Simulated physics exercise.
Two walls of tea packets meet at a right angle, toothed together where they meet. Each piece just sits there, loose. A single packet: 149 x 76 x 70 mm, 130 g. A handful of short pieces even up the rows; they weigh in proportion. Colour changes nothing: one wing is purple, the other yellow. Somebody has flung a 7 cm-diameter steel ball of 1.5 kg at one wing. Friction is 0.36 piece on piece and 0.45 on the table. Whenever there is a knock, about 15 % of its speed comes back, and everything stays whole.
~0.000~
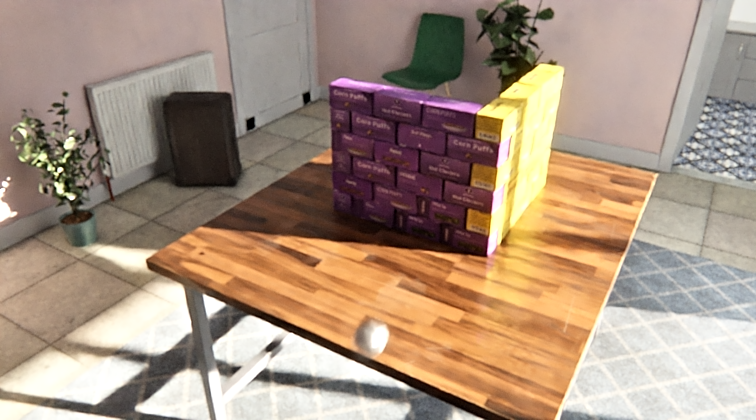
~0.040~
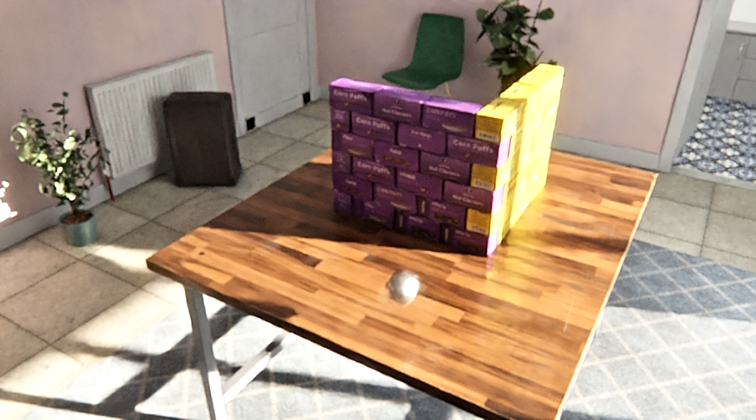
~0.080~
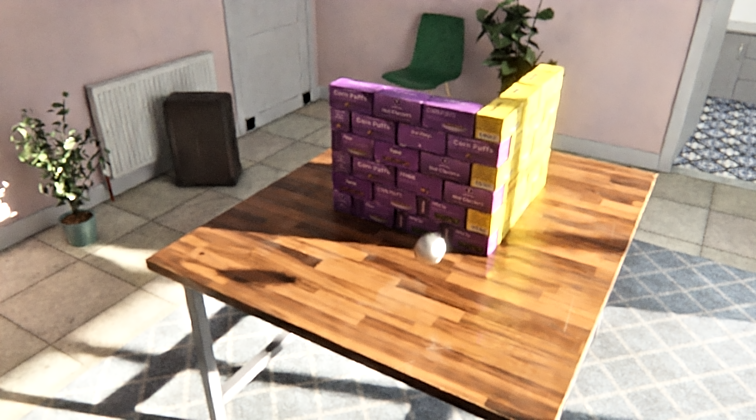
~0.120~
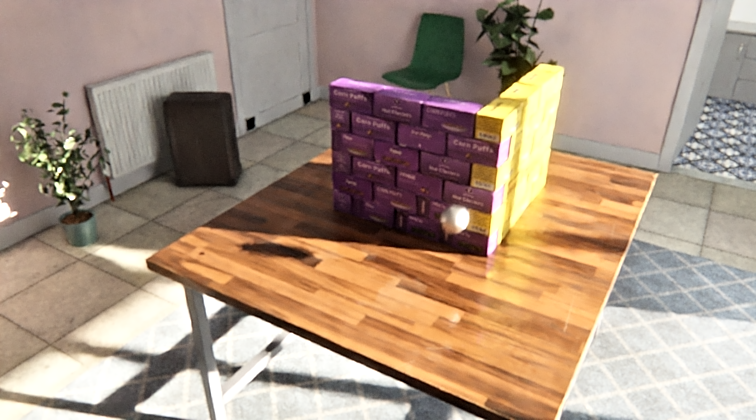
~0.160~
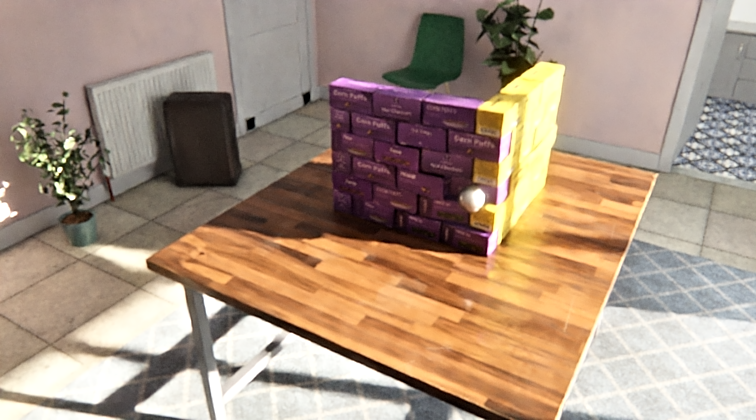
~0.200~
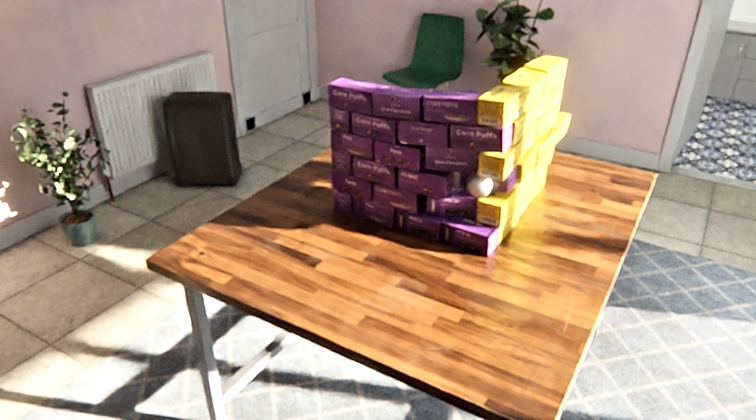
A silvery ball flies over a wooden table, seen from above by a still camera in a sunlit pink-walled room. On the tabletop stand two joined walls of stacked packets, purple on the left and yellow on the right, with a green chair, dark suitcase and potted plants behind. The ball travels away and rightward, strikes the purple wall near the corner, and pushes in, shifting and tilting packets in both walls.
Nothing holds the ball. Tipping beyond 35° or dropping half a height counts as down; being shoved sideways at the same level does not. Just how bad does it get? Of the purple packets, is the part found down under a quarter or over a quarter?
The part found down is less than a quarter.
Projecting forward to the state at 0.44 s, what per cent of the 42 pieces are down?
15 %.
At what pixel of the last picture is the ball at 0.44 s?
My estimate is roughly (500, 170).
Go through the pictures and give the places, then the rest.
In the first frame (we follow the side turned to the camera), ball (369, 339) 49 cm from contact, 3.8 m/s; top purple packet (396, 110); top yellow packet (489, 129); no piece has moved.
The second frame shows ball (402, 288) 35 cm from contact, 3.6 m/s; top purple packet (396, 110).
The third frame shows ball (430, 249) 21 cm from contact, 3.6 m/s; top purple packet (396, 110).
The fourth frame shows ball (454, 219) 7 cm from contact, 3.5 m/s; top purple packet (396, 110).
The fifth frame shows ball (470, 199) after contact, 1.5 m/s; top purple packet (396, 108); top yellow packet (490, 123) displaced 13 mm; 23 stirred so far.
The sixth frame shows ball (479, 185) after contact, 1.3 m/s; top purple packet (395, 107) tipped 4°; top yellow packet (490, 113) tipped 4°; steepest lean 8°, the packet at (451, 160); 25 stirred so far.
Around 0.44 s, ball still moving; none of the 21 purple packets down (6 of 42 in all colours); top purple packet displaced 13 mm; top yellow packet tipped 30°, 43 mm lower.
Around 1.24 s, ball still moving; 2 of the 21 purple packets down (17 of 42 in all colours); top purple packet displaced 9 mm; top yellow packet upside down.
Finally (2.1 s), ball rolling away; 2 of the 21 purple packets down (17 of 42 in all colours); top purple packet displaced 9 mm; top yellow packet on its side. That is 10 per cent. Seen by the last camera, middles, top purple packet near (405, 105).
